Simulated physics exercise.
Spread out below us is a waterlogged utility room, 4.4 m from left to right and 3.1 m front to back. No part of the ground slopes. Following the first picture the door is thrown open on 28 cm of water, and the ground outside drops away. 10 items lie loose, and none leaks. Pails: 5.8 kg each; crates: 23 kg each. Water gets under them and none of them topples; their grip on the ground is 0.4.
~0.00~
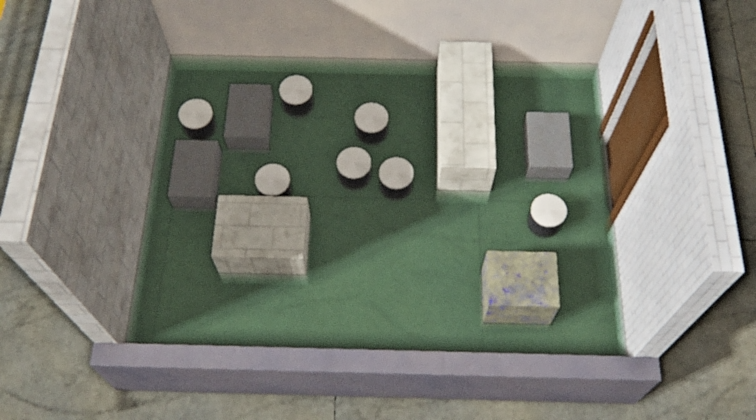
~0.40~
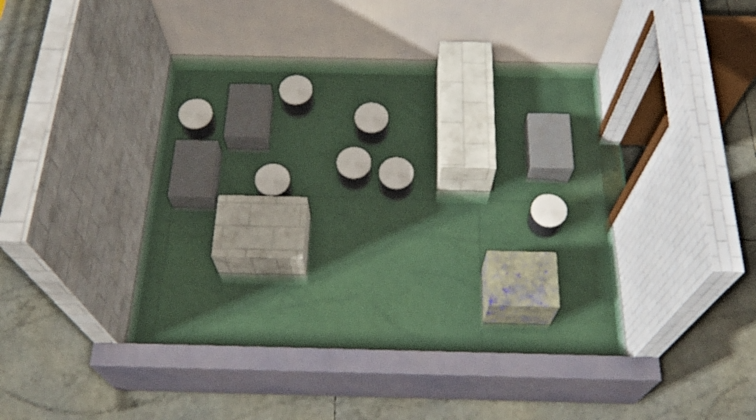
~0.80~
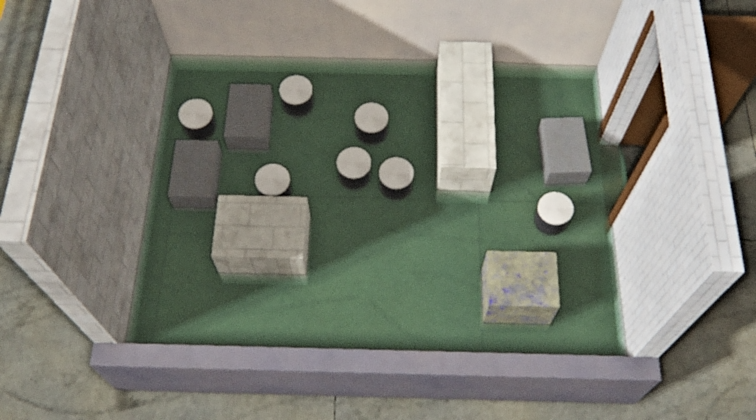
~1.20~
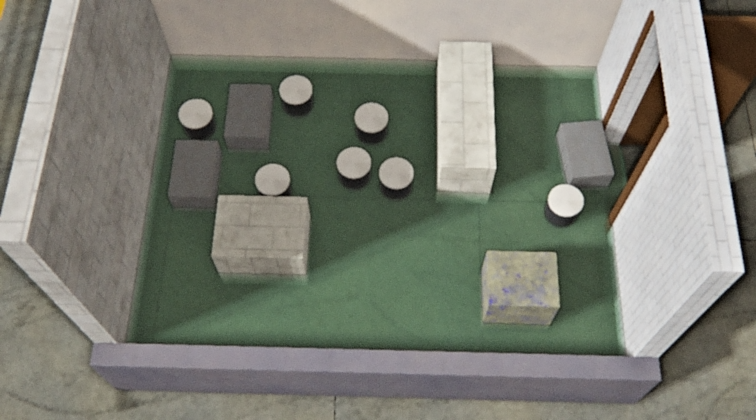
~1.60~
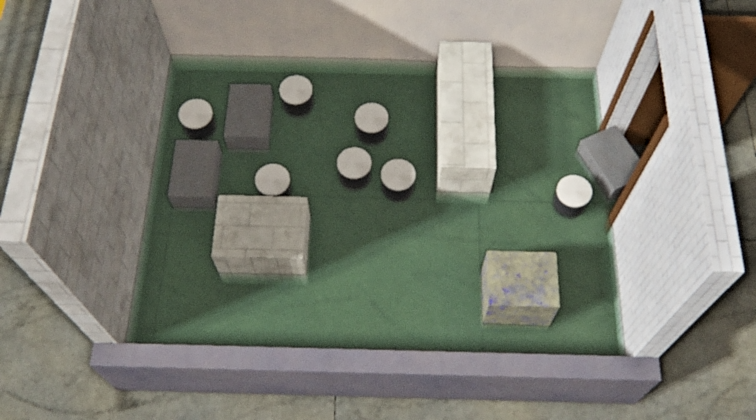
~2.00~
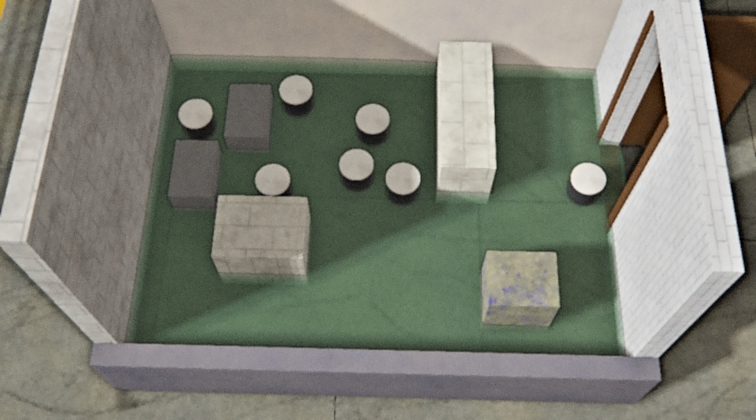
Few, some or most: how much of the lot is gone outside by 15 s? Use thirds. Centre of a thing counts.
It is between one and two thirds.
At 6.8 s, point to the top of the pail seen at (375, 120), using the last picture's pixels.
Roughly at (412, 167).
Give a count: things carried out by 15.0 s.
Count: 5.
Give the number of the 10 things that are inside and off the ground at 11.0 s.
Tally: 6 of them.
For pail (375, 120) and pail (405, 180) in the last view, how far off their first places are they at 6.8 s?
60 cm; gone out.
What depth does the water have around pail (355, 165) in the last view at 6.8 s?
21 cm.
After 3.0 s 2 of 10 are out; 8 afloat.
After 6.8 s 3 of 10 are out; 7 afloat.
After 11.0 s 4 of 10 are out; 6 afloat.
After 15.0 s 5 of 10 are out; 5 afloat.
